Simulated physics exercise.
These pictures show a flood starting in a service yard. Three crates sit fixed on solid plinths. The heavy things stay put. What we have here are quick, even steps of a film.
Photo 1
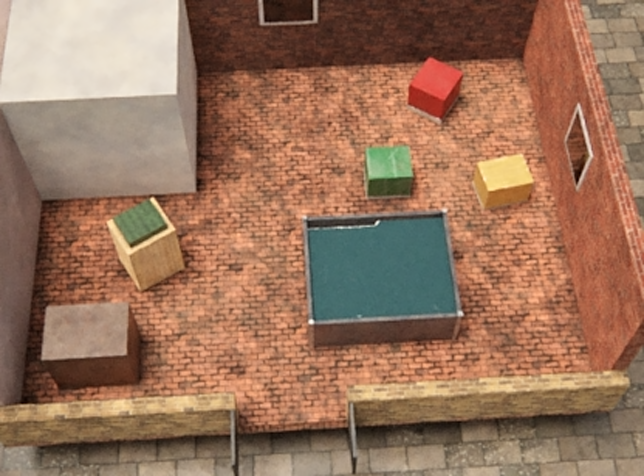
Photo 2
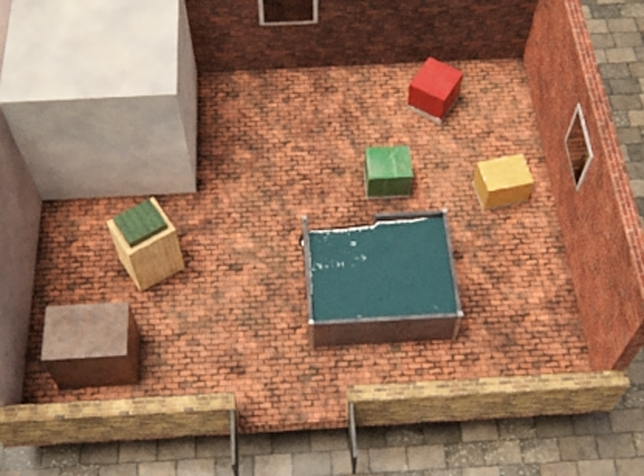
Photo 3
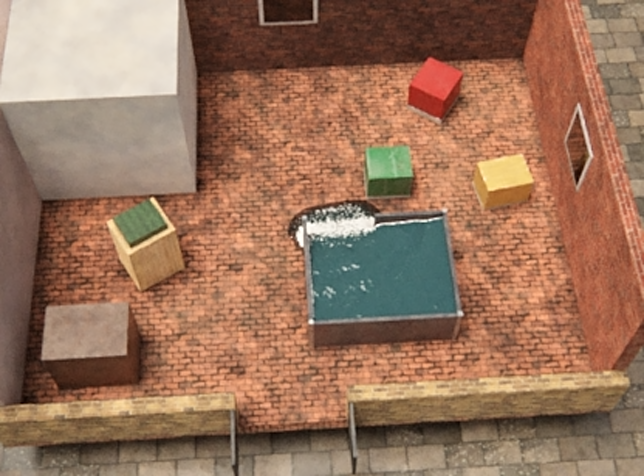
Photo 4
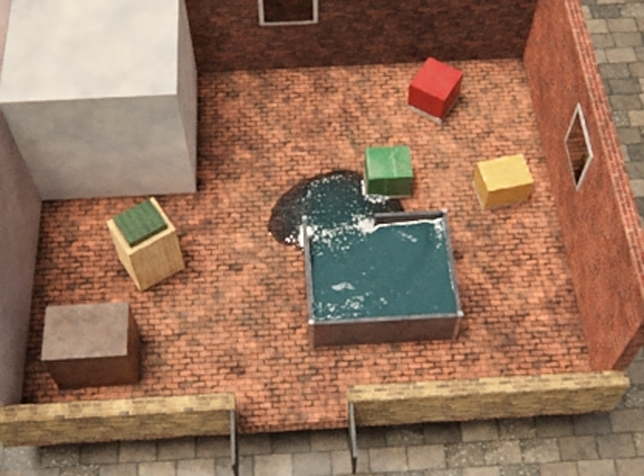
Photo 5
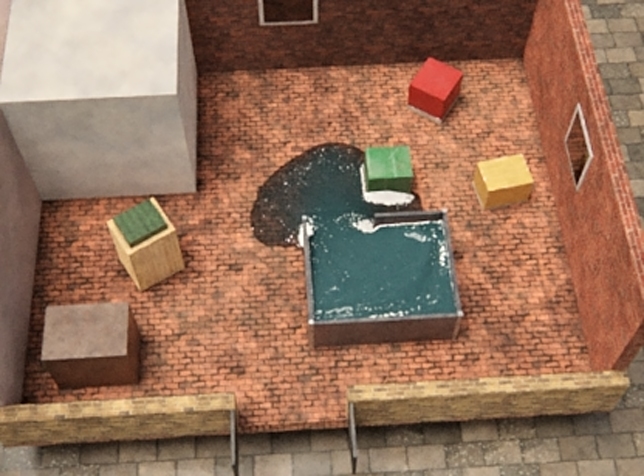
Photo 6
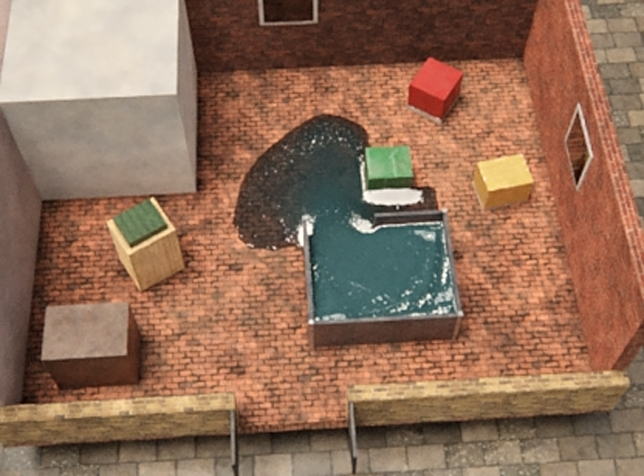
In a brick-walled service yard, water in a rectangular tank begins pouring through a gap on its far side, then spreads across the paving in a widening dark pool, reaching the green block and extending beyond it toward the back left.
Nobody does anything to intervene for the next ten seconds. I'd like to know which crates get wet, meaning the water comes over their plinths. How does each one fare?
The green crate does get wet. The yellow crate does get wet. The red crate does get wet.
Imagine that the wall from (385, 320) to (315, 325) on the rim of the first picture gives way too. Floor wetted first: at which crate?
The yellow one.
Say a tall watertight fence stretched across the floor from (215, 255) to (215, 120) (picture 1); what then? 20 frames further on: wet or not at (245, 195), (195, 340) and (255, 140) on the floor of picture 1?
The first point comes out inundated, the next unwetted, the last inundated.
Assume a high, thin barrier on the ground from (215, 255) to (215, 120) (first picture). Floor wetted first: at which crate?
It's the green one.
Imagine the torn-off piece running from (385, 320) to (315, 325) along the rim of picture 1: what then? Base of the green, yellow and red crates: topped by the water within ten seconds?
Here goes: Green crate - left alone; yellow crate - hit; red crate - left alone.
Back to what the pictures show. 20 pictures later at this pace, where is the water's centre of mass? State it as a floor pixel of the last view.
The balance point is around (337, 186).
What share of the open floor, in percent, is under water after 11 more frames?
My estimate is near 35 per cent.
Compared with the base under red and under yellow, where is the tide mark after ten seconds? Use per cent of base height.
Taking them in the order asked, 200 percent and 360 percent.
A moment on, water covers 30 % of the floor; the green crate water round its plinth, the yellow crate water round its plinth, the red crate not reached.
Next, water covers 35 % of the floor; the green crate water round its plinth, the yellow crate water round its plinth, the red crate water round its plinth.
Then, water covers 40 % of the floor; the green crate water round its plinth, the yellow crate water round its plinth, the red crate water round its plinth.
Later, water covers 70 % of the floor; the green crate water round its plinth, the yellow crate water round its plinth, the red crate water round its plinth.
In the end, water covers 100 % of the floor; the green crate was topped, the yellow crate was topped, the red crate was topped.
